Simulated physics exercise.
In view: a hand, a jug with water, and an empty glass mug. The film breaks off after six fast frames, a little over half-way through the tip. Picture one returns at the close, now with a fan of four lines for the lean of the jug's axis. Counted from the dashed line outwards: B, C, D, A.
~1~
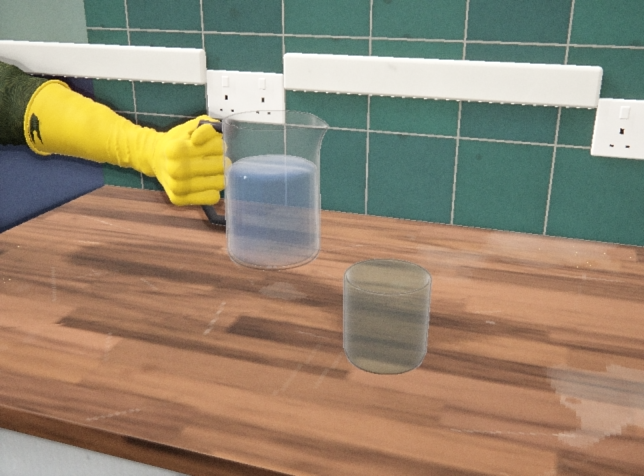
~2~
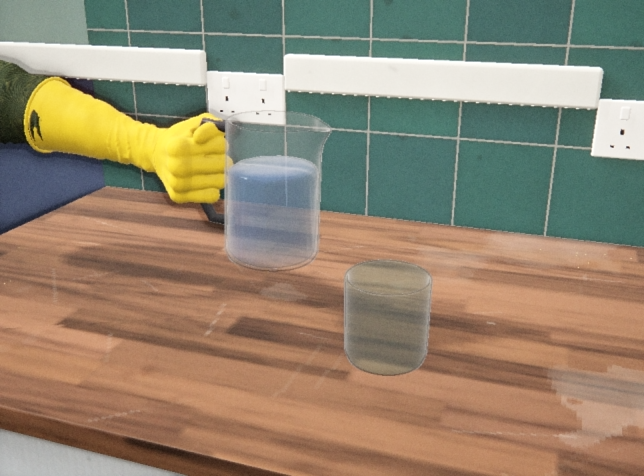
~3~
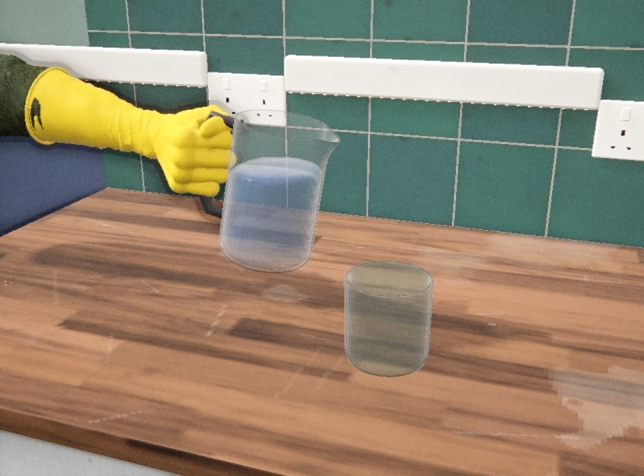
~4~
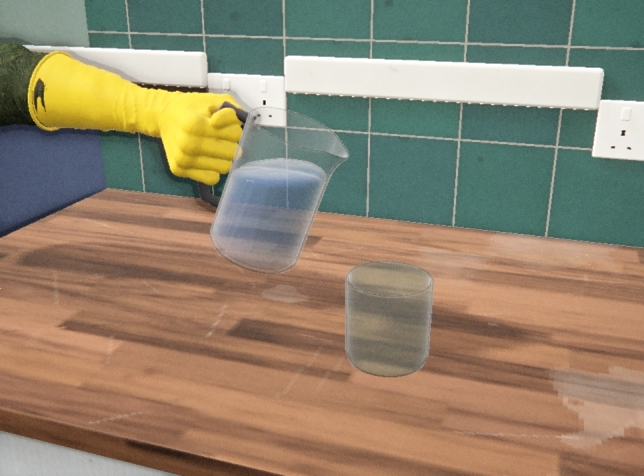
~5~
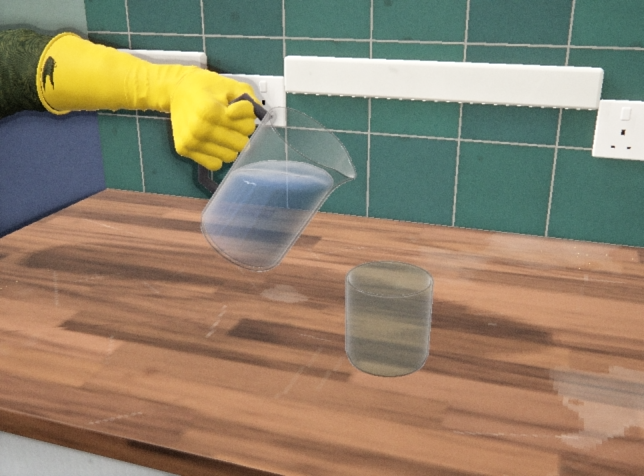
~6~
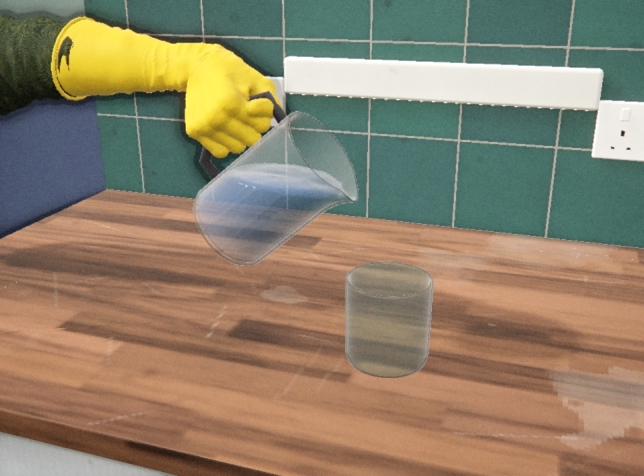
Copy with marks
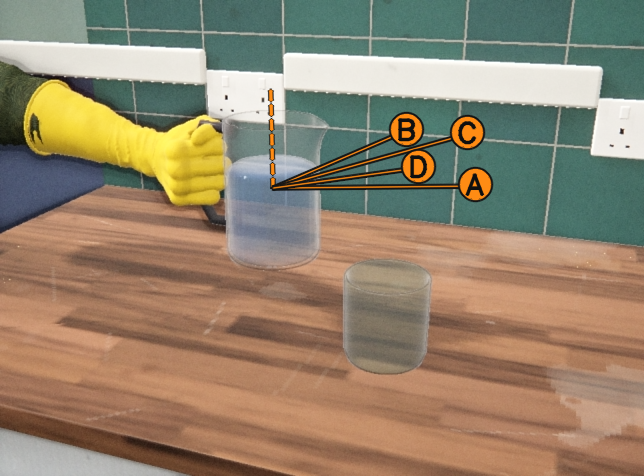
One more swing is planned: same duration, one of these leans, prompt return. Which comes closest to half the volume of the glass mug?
Take D.
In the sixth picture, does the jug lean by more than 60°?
No, it does not.
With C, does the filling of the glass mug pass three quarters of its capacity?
No.
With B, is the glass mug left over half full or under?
Under.
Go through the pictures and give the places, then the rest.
Upright, lip at (325, 127); rim of the glass mug round (388, 275); nothing has left yet.
Tipped about 3°, lip at (328, 130); nothing has left yet.
Tipped about 10°, lip at (337, 141); nothing has left yet.
Tipped about 21°, lip at (346, 156); nothing has left yet.
Tipped about 35°, lip at (354, 176); nothing has left yet.
Tipped about 49°, lip at (356, 198); nothing has left yet.
On the marked copy, A at (459, 186); B at (391, 137); C at (451, 138); D at (402, 170).
With A, the glass mug ends with about 66 % of what it can hold; 3 % of the water is spilt.
With B, the glass mug ends with about 21 % of what it can hold.
With C, the glass mug ends with about 36 % of what it can hold.
With D, the glass mug ends with about 52 % of what it can hold.
